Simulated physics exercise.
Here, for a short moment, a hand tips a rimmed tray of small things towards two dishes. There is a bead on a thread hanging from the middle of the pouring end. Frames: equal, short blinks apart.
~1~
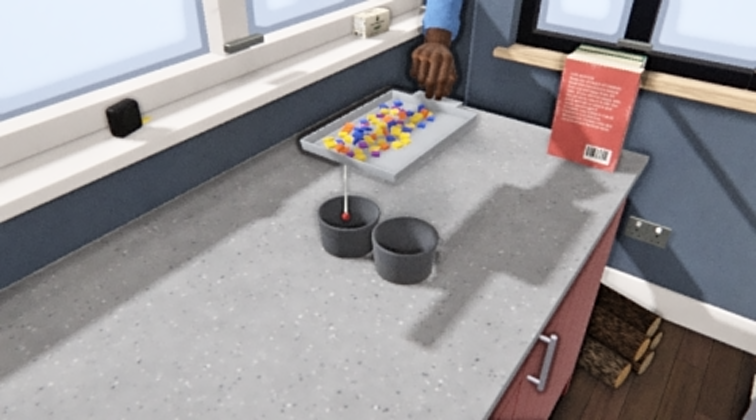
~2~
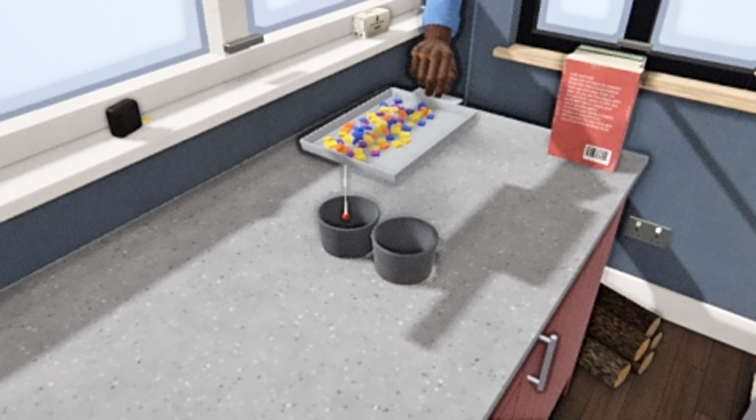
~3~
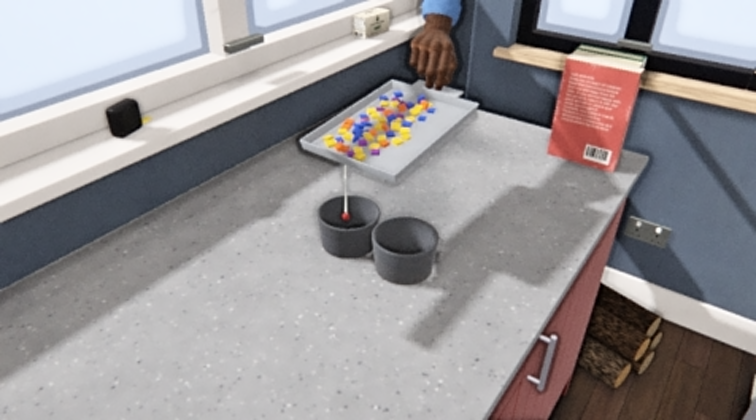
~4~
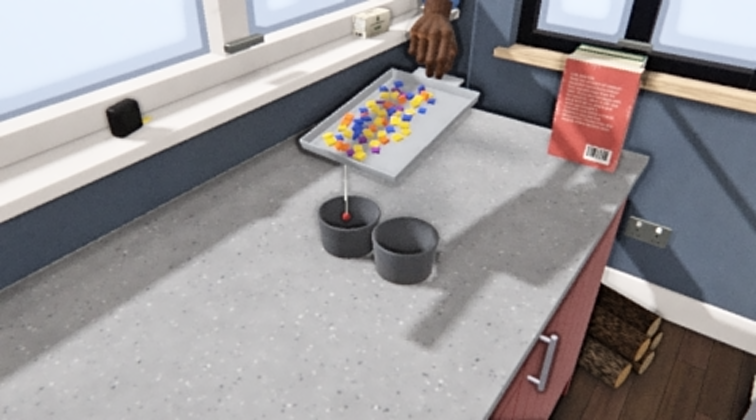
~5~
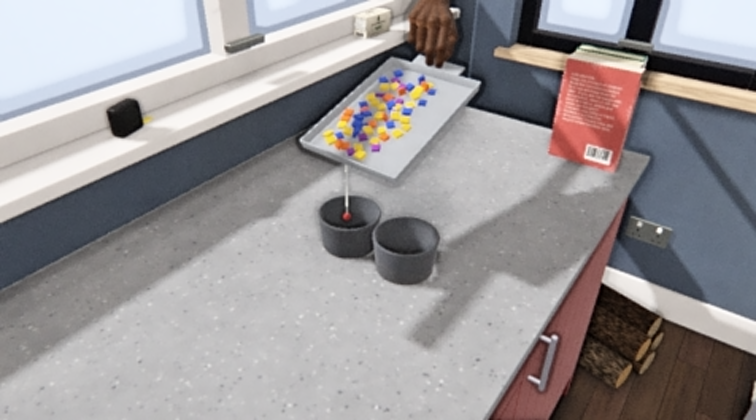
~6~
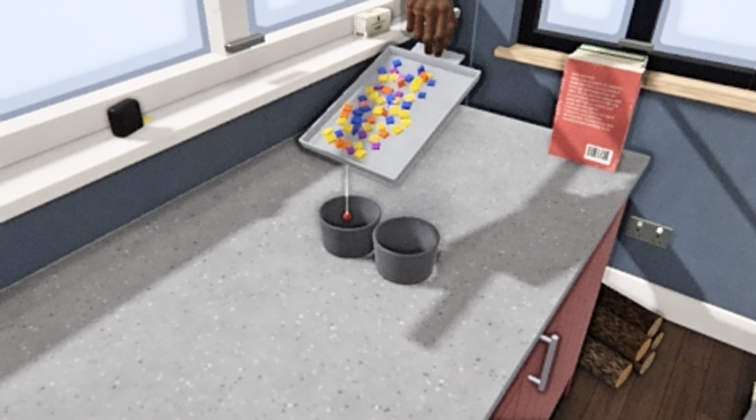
On a gray counter, a hand gradually tilts a tray of colorful pieces toward two dishes.
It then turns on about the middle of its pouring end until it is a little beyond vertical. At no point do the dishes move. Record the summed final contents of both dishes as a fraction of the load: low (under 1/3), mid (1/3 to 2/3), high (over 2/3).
Recorded: Low.
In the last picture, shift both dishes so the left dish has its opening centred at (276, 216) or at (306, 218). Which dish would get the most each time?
Try 1: The right-hand one. Try 2: The right-hand one.
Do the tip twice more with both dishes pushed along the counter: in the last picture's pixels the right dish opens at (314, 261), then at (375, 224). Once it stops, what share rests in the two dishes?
Close to 20 in a hundred, then close to 10 in a hundred.
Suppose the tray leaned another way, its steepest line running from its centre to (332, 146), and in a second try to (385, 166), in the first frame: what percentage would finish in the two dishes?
I'd put it at some 20 % and then some 50 %.
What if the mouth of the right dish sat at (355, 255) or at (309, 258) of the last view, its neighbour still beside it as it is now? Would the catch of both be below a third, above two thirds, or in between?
Position 1 - beyond two thirds; position 2 - below one third.
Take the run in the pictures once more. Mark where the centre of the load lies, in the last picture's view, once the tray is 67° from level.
In the last view the centre sits at roughly (354, 147).
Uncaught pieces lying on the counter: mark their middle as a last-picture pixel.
At about (339, 283).
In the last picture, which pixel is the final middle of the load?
I'd place the middle at about (341, 282).
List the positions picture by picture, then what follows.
The first frame shows corners of the pouring end near (303, 140) and (394, 172), level; middle of the load near (380, 132), mosaic tiles; left dish near (330, 239); right dish near (387, 264); bead on its thread near (346, 216).
The second frame shows corners of the pouring end near (303, 140) and (394, 173), level; middle of the load near (380, 130).
The third frame shows corners of the pouring end near (303, 140) and (394, 174), tipped barely, lowest at the right corner; middle of the load near (380, 127).
The fourth frame shows corners of the pouring end near (302, 140) and (394, 175), tipped a little, lowest at the right corner; middle of the load near (380, 122).
The fifth frame shows corners of the pouring end near (302, 140) and (394, 176), tipped clearly, lowest at the right corner; middle of the load near (380, 116).
The sixth frame shows corners of the pouring end near (302, 140) and (394, 177), tipped clearly, lowest at the right corner; middle of the load near (379, 111); left dish near (331, 239); right dish near (388, 264).
Shortly afterwards, tray tipped steeply; all but a few on the tray; only a few in the air.
Next, tray tipped past a quarter turn; a little on the tray; only a few in the right dish; only a few in the left dish; near half outside both; near a third in the air.
Some moments later, tray tipped past a quarter turn; only a few in the right dish; only a few in the left dish; all but a few outside both.
In the end, tray tipped past a quarter turn; only a few in the right dish; only a few in the left dish; all but a few outside both.
